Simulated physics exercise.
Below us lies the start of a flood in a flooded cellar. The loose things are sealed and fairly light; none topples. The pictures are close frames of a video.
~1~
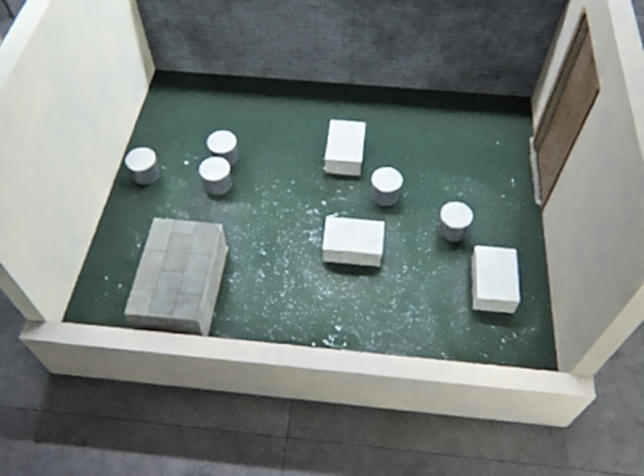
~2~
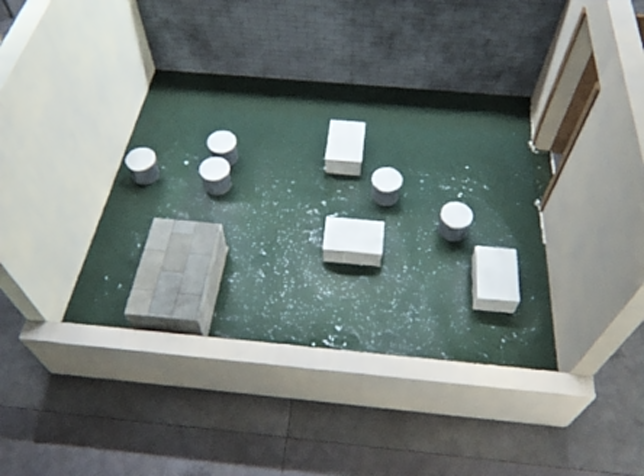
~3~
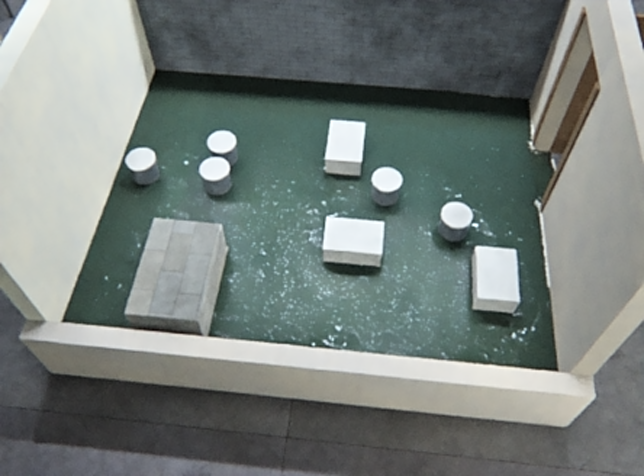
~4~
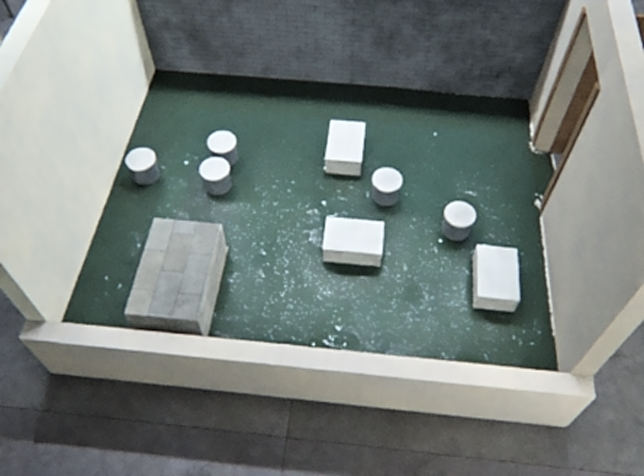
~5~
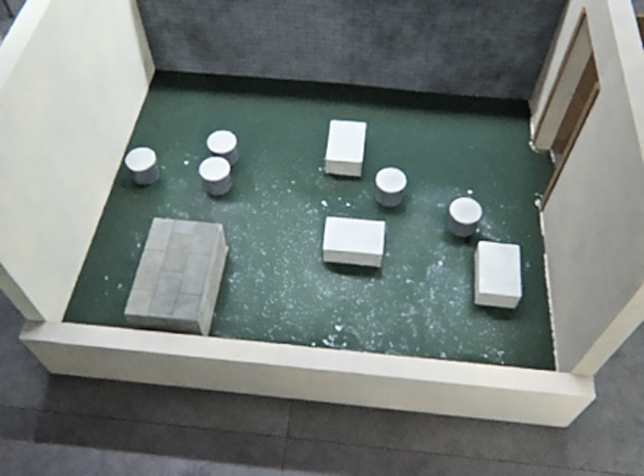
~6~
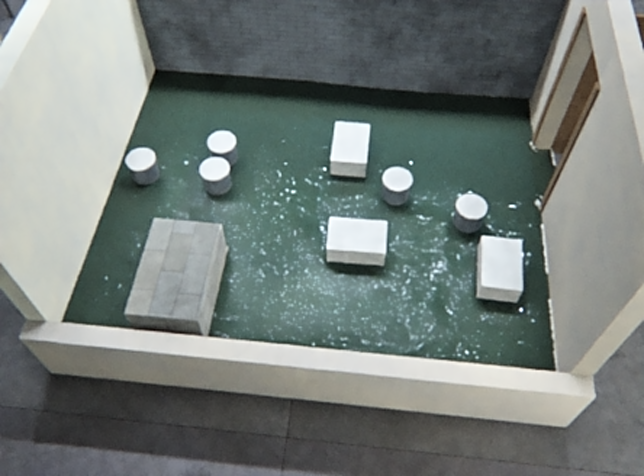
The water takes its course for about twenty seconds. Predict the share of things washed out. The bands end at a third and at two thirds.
That comes to from one to two thirds.
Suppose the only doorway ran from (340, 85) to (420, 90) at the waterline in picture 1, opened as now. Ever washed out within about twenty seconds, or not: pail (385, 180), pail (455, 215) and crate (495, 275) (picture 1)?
One after the other: Carried outside, yes, kept in.
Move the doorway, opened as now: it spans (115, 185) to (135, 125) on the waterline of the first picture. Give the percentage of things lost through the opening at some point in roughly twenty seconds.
Some 60 per cent.
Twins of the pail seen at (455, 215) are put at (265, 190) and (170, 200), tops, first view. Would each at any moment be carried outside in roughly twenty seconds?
In turn: No, inside.
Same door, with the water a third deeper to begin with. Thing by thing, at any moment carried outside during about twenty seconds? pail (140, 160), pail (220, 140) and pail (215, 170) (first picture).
In turn: Left behind, no, no.
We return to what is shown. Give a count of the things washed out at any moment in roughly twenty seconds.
5 of them.
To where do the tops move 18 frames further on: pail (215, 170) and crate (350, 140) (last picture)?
Near (257, 172) and (466, 135).
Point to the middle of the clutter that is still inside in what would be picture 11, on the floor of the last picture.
Around (352, 201).
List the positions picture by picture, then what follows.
The first picture shows a pail at (457, 215), afloat; a crate at (497, 273) floats; 0 of 8 have shifted.
The second picture shows a pail at (457, 215) floats; a crate at (497, 273) floats; 0 of 8 have shifted.
The third picture shows a pail at (457, 215) floats; a crate at (497, 273), afloat; 0 of 8 have shifted.
The fourth picture shows a pail at (460, 214) floats, close to its start; a crate at (498, 272), afloat; 0 of 8 have shifted.
The fifth picture shows a pail at (466, 210), afloat, close to its start; a crate at (500, 268) floats, close to its start; 2 of 8 have shifted.
The sixth picture shows a pail at (472, 206), afloat, close to its start; a crate at (502, 263) floats, close to its start; 4 of 8 have shifted.
A moment on, 0 of 8 are out; 8 afloat.
Next, 3 of 8 are out; 5 afloat.
Later, 5 of 8 are out; 3 afloat.
In the end, 5 of 8 are out; 3 afloat.
